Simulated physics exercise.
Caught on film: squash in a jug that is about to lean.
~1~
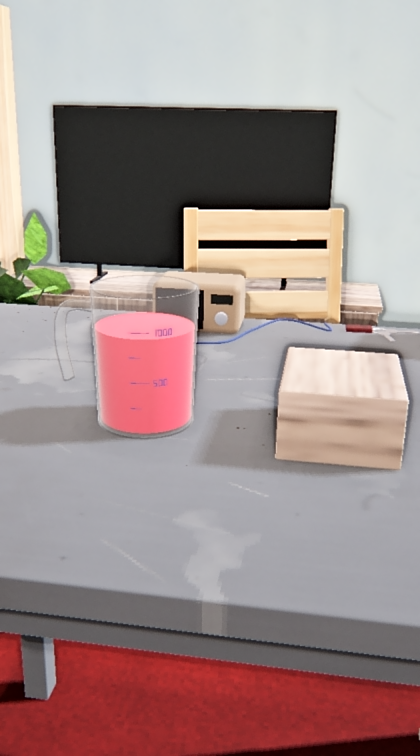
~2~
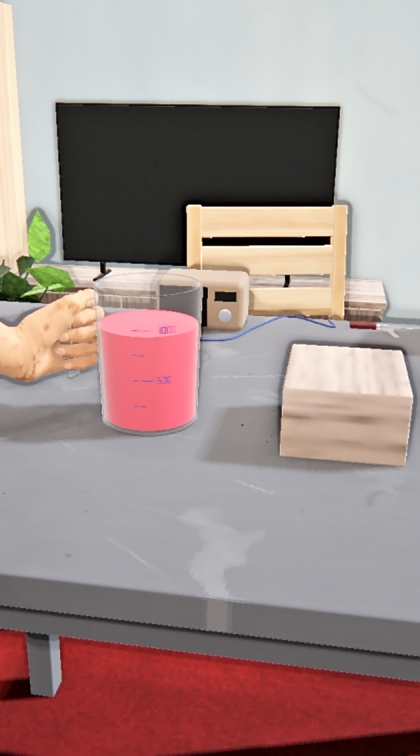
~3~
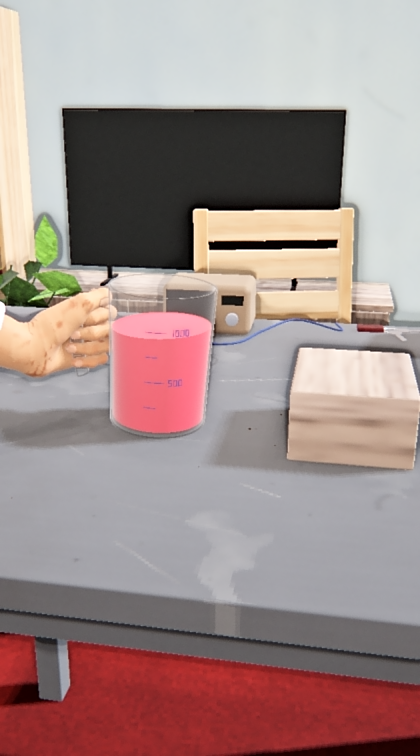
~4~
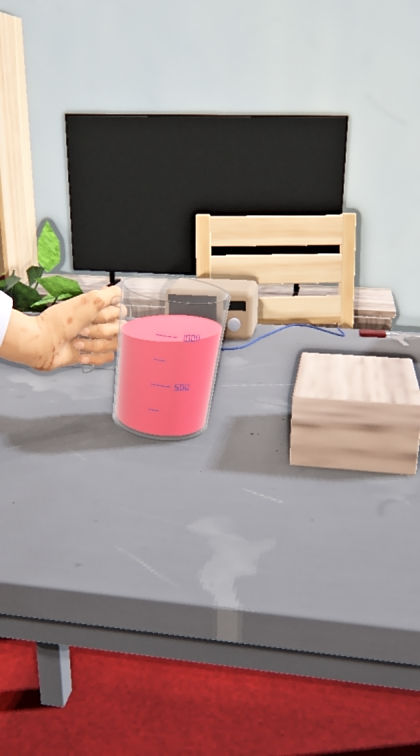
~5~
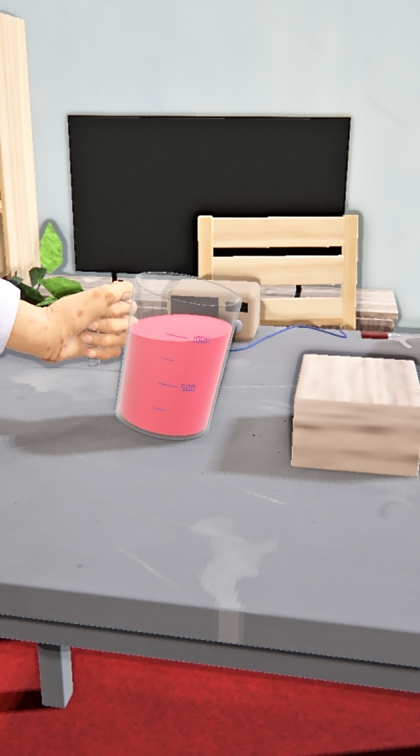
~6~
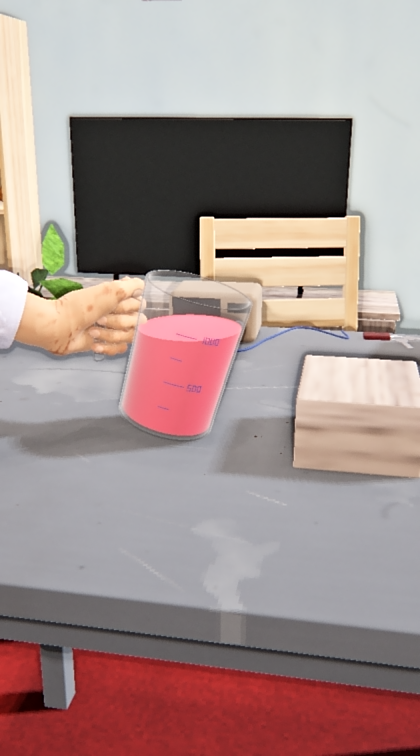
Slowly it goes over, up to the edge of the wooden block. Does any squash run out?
As it turns out, it slops over.
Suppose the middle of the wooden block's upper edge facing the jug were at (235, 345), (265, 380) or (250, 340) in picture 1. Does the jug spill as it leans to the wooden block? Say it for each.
In that order: Keeps it in, slops over, stays dry.
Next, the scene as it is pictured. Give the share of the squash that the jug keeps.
Roughly 80 per cent.
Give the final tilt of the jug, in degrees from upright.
Near 50 degrees.
Shortly, the jug leans by about 30°; none is lost.
Then, the jug leans by about 45°; it has lost some; nearly all of the squash is inside.
At the finish, the jug leans by about 50°, against the wooden block; it has lost some; about three quarters of the squash is inside.
